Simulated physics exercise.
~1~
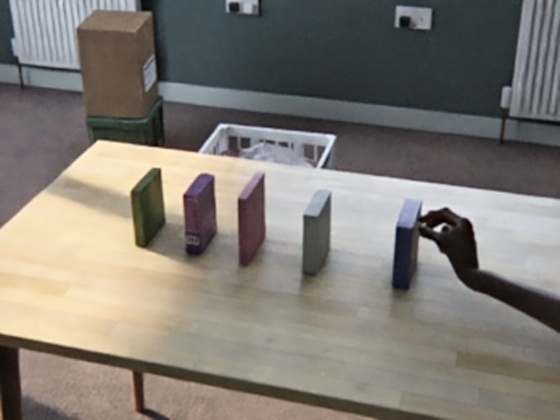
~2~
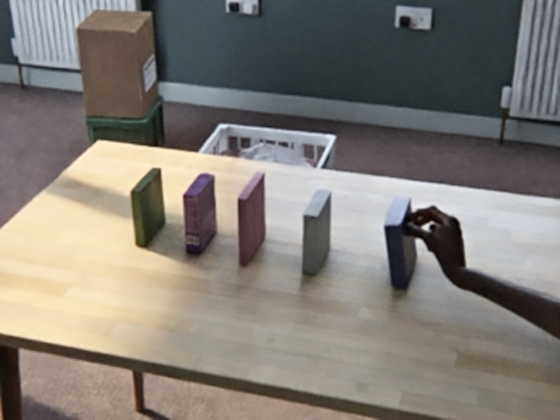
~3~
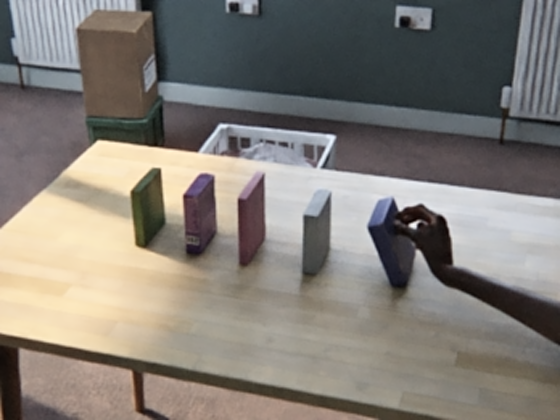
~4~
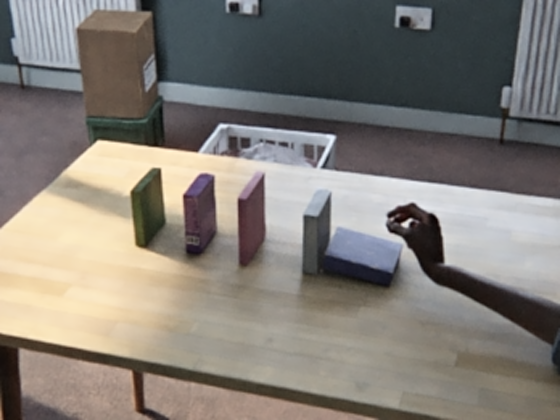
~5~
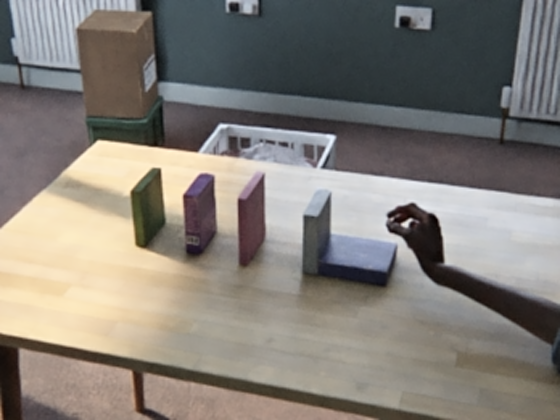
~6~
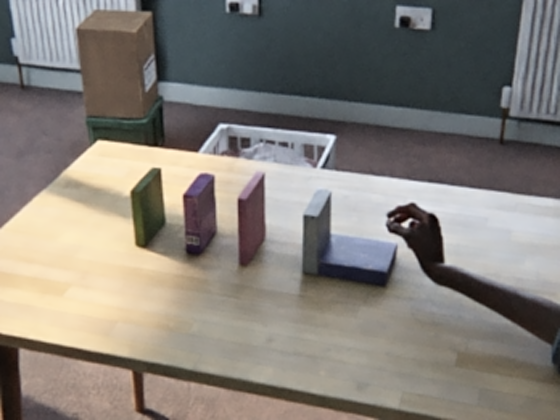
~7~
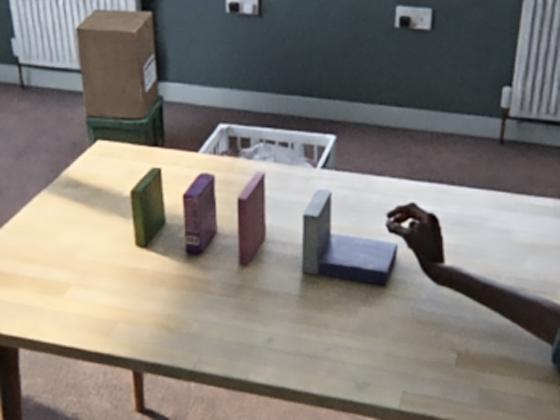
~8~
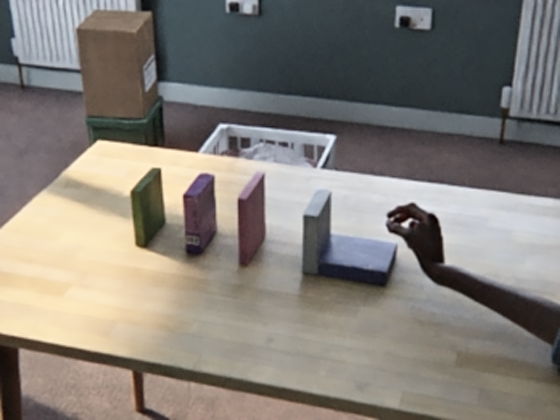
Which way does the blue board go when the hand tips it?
The blue board moves to the left, toppling towards the white board and ending up flat on the table.
